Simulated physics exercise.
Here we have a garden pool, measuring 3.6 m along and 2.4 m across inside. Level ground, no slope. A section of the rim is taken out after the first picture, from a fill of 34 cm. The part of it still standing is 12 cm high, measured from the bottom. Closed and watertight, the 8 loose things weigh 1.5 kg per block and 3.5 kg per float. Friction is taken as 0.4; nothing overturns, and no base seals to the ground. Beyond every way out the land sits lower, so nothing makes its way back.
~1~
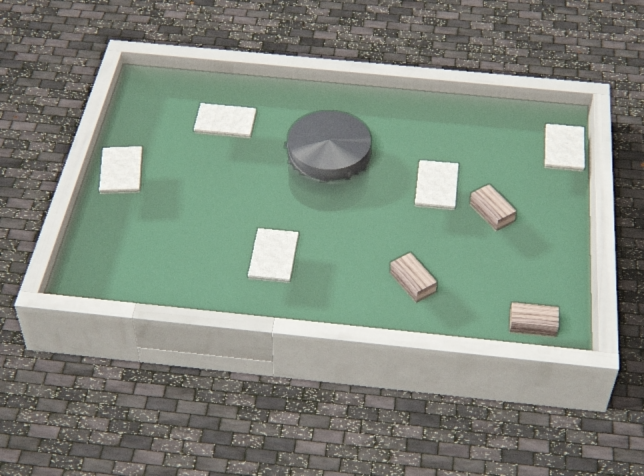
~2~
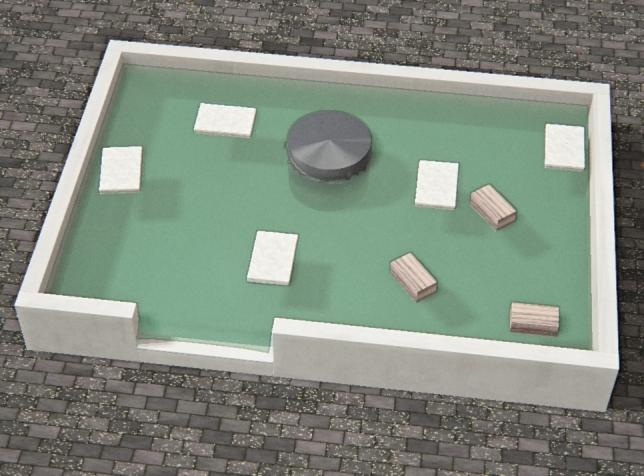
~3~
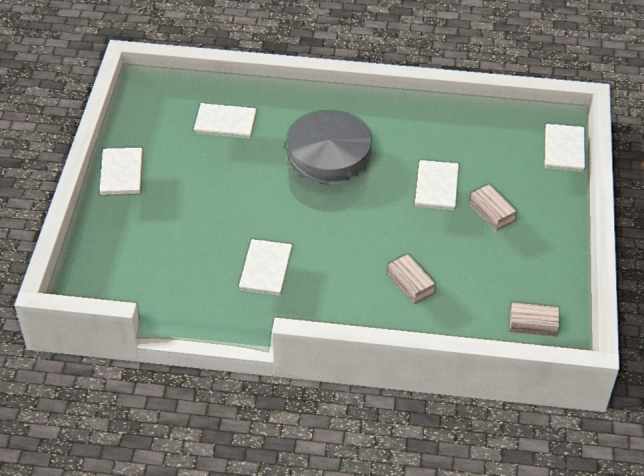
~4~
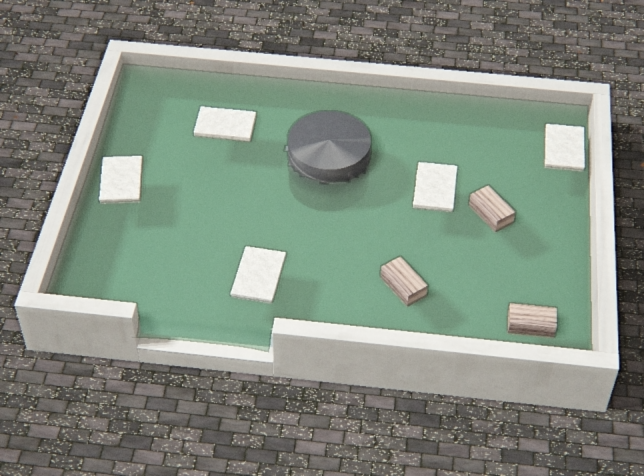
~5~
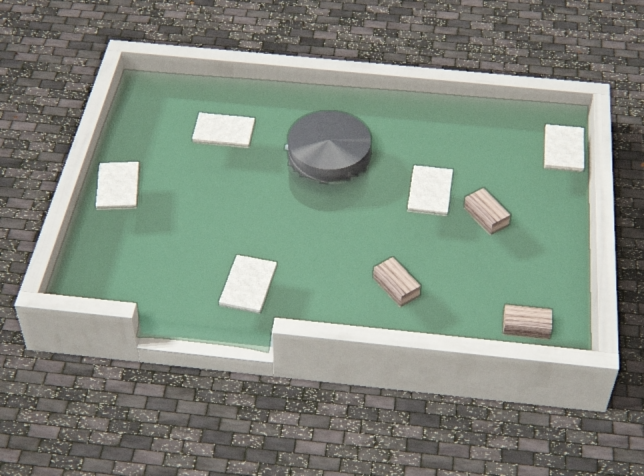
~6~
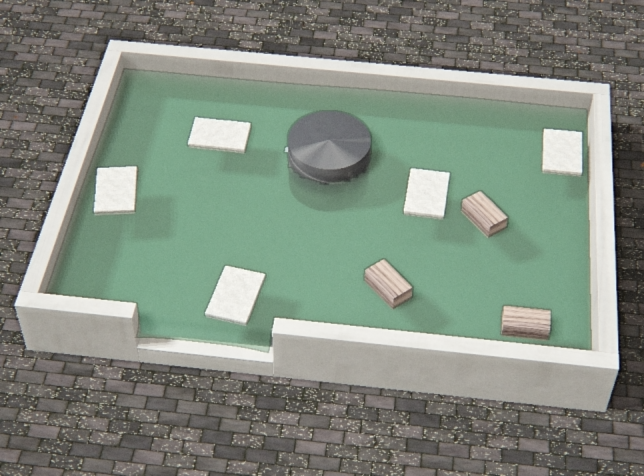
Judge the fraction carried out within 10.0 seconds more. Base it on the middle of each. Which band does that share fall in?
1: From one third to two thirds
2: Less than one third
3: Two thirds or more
Answer: 2.
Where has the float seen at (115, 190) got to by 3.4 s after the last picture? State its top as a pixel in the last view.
About (110, 218).
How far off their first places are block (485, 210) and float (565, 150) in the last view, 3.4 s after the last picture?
That comes to 20 cm for the first and 10 cm for the second.
Then, 0.8 s after the last picture 1 of 8 are out; 7 afloat.
Then, 3.4 s after the last picture 1 of 8 are out; 7 afloat.
Then, 6.0 s after the last picture 1 of 8 are out; 7 afloat.
Then, 10.0 s after the last picture 2 of 8 are out; 6 afloat.
